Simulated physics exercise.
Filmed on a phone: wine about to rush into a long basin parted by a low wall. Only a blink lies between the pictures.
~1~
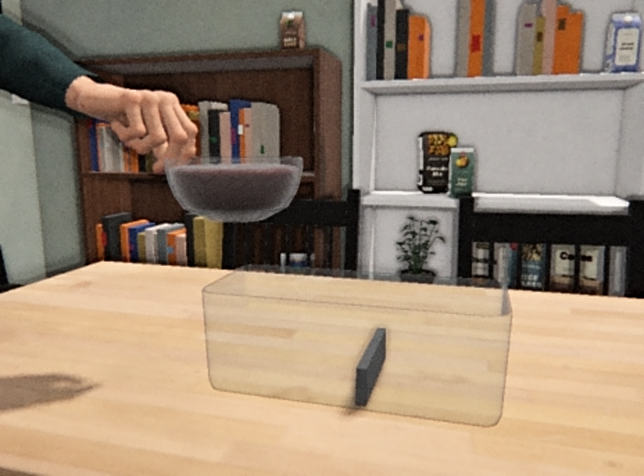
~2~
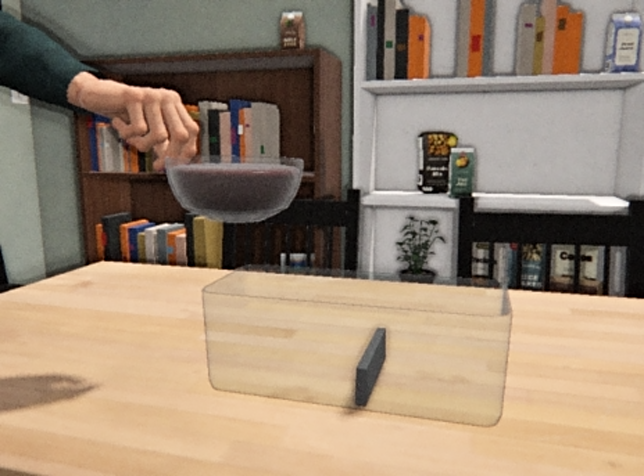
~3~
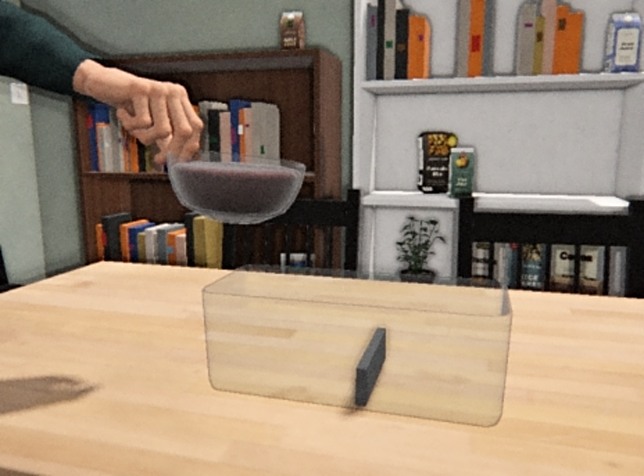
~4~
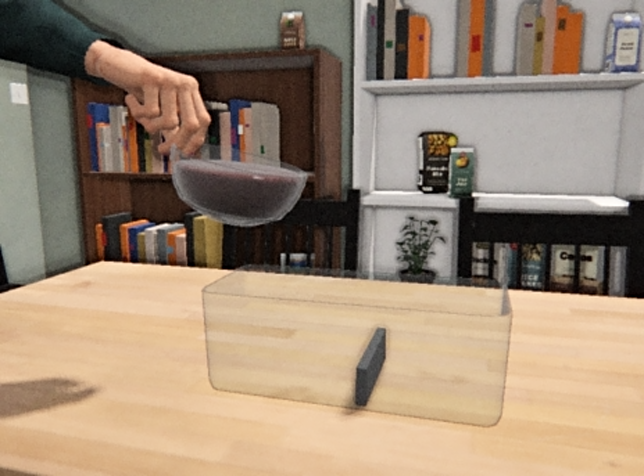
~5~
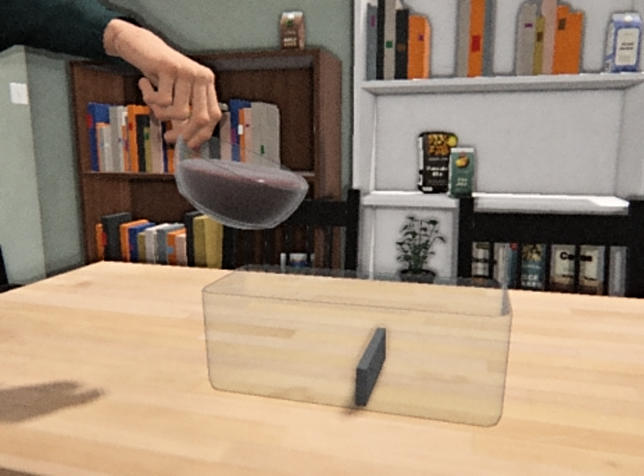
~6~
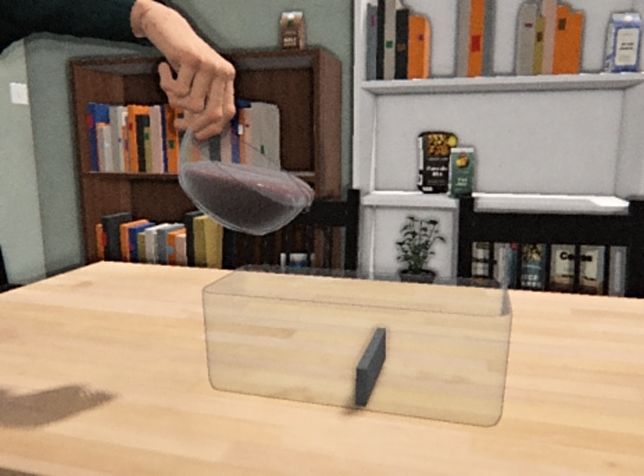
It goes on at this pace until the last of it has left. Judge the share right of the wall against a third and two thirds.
In the end under a third is right of the wall.
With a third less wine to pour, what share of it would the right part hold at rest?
Roughly 10 in a hundred.
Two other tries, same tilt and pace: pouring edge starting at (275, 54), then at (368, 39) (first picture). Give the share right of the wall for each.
In turn 10 and 65 in a hundred.
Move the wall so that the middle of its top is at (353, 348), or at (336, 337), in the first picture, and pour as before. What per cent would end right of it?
First some 30, then 45 per cent.
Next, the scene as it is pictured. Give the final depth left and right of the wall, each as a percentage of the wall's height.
Some 50 per cent left and 20 right.
A moment on, the bowl is tipped right over and 7 per cent is still to pour, 70 is left of the wall and 0 right of it.
Next, the bowl is tipped right over and 0 per cent is still to pour, 74 is left of the wall and 8 right of it.
Then the bowl is tipped right over and 0 per cent is still to pour, 66 is left of the wall and 23 right of it.
Later the bowl is tipped right over and 0 per cent is still to pour, 66 is left of the wall and 23 right of it.
At rest 66 per cent lies left of the wall, 23 right of it and 11 outside.
